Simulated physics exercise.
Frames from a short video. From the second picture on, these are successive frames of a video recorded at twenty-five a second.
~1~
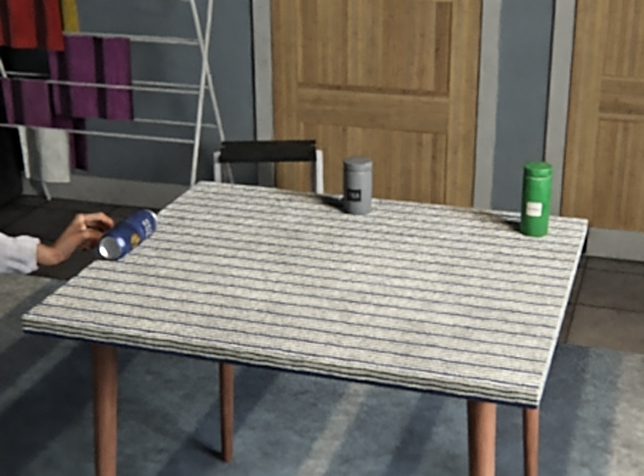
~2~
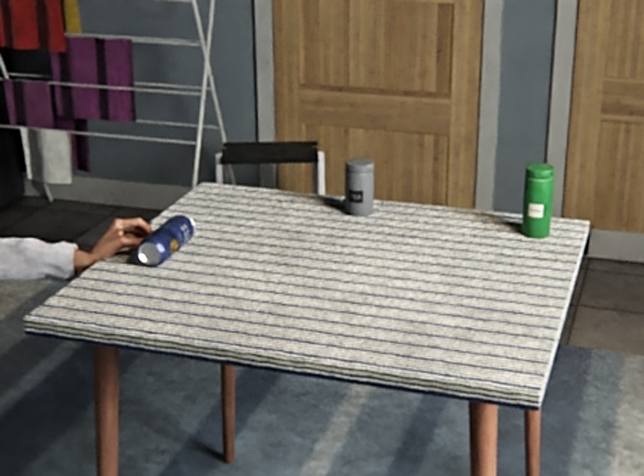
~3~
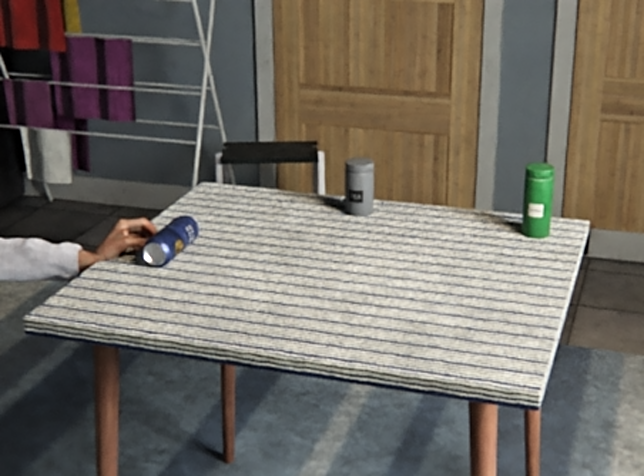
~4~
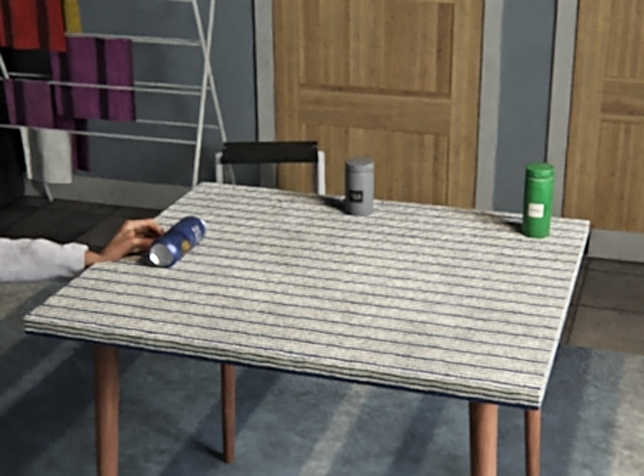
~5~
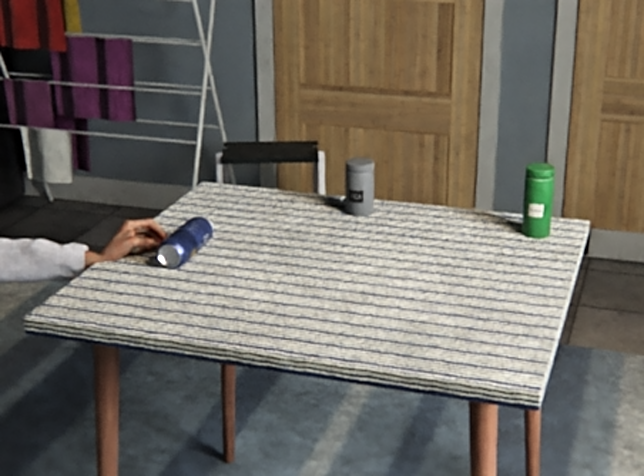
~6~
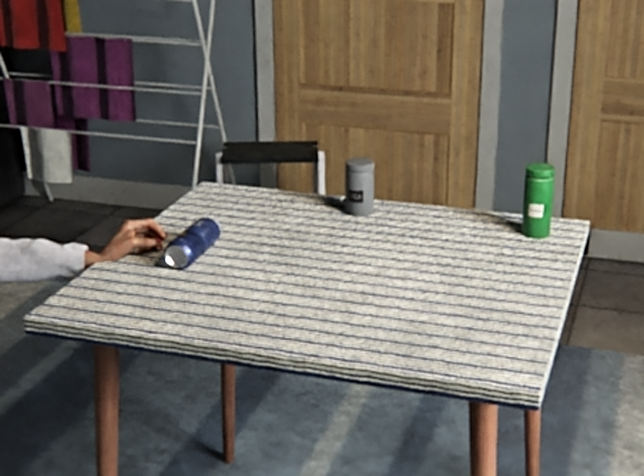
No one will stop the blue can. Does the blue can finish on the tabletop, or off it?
The blue can finishes on the tabletop.
Then, 0.10 s later than the last frame, blue can moved about its own width near (210, 244).
Then, 0.30 s later than the last frame, blue can moved well along near (239, 248).
Then, 0.60 s later than the last frame, blue can moved well along near (267, 251).
When it is over, moved from the start, blue can. End places, in pixels of the last picture, blue can near (278, 252).
